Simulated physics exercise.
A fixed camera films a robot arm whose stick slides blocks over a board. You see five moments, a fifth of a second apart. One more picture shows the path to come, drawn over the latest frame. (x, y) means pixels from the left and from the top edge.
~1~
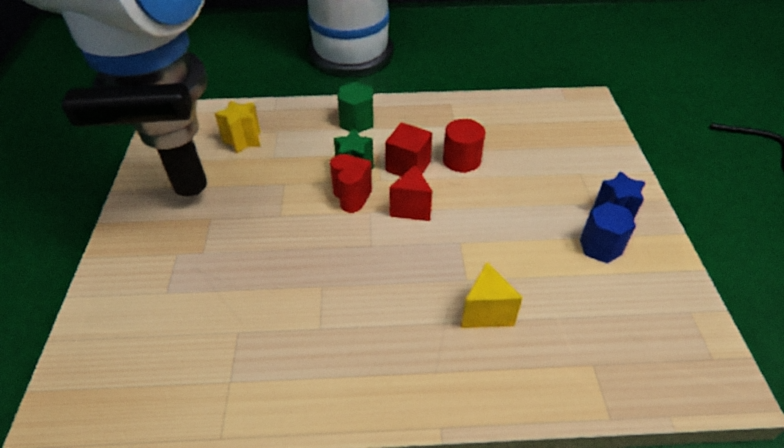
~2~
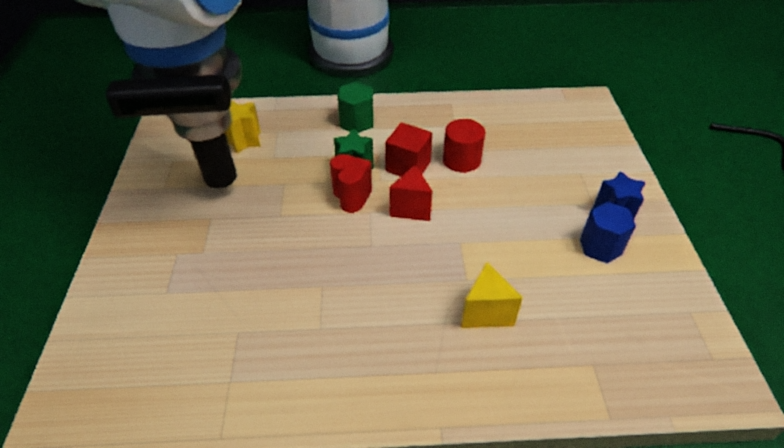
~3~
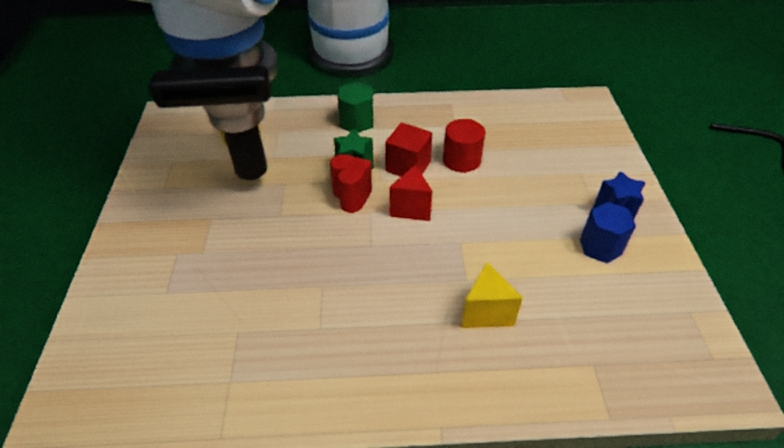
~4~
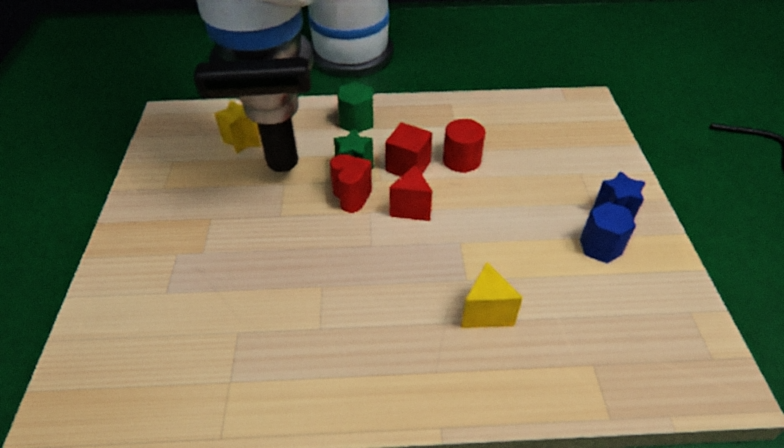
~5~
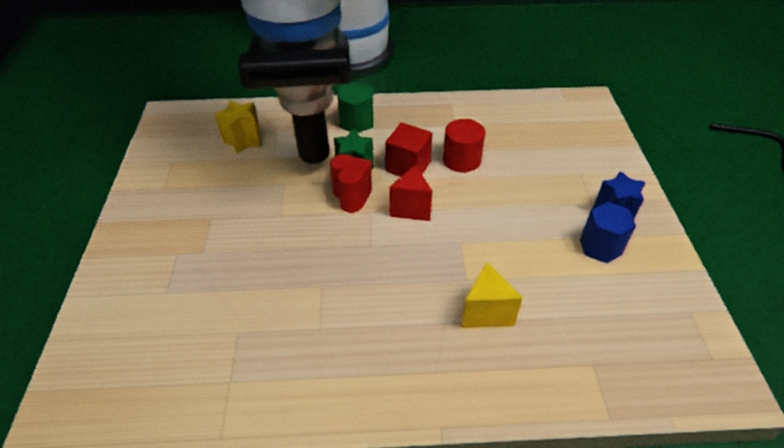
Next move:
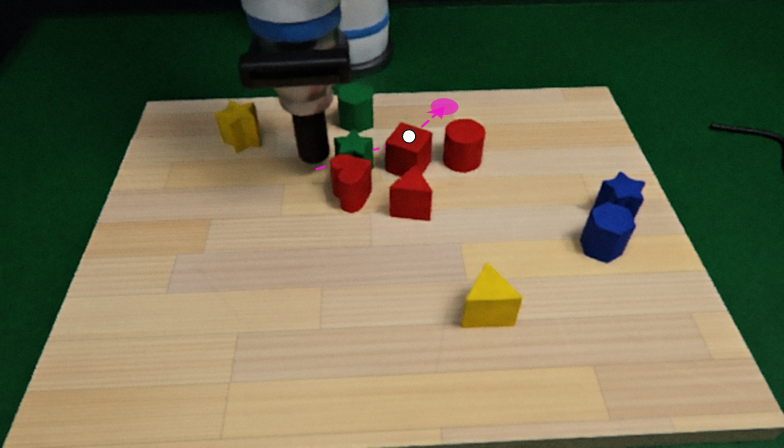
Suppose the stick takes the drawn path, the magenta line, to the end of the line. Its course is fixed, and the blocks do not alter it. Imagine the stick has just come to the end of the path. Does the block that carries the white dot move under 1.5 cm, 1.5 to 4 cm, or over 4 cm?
By the end of the path, it will have gone short of 1.5 cm.
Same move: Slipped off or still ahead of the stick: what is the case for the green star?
Slid off.
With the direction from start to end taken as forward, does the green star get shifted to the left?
I'd say no.
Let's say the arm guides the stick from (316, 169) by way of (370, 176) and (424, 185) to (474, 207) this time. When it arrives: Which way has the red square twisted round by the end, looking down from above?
It twists anticlockwise.
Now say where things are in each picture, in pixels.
In the first picture, stick's lower end at (191, 186); red heart at (350, 167); green star at (353, 141); red square at (409, 136).
In the second picture, stick at (221, 179); blocks still.
In the third picture, stick at (252, 171); blocks still.
In the fourth picture, stick at (283, 163); blocks still.
In the fifth picture, stick at (314, 155); red heart at (350, 167); green star at (353, 141); red square at (409, 136).
Drawn move, from (316, 169) via (369, 152) and (415, 132), ending at (444, 106); the dot is on the red square.
The first path, step by step. One third of the way, stick at (368, 137); green star at (378, 139), turned 85° clockwise; red square at (417, 139), turned 15° anticlockwise.
Two thirds of the way, stick at (416, 118); green star at (379, 138), turned 100° clockwise; red square at (418, 140), turned 15° anticlockwise.
At the end, stick at (446, 92); red heart still; green star at (379, 138), turned 100° clockwise; red square at (418, 140), turned 15° anticlockwise.
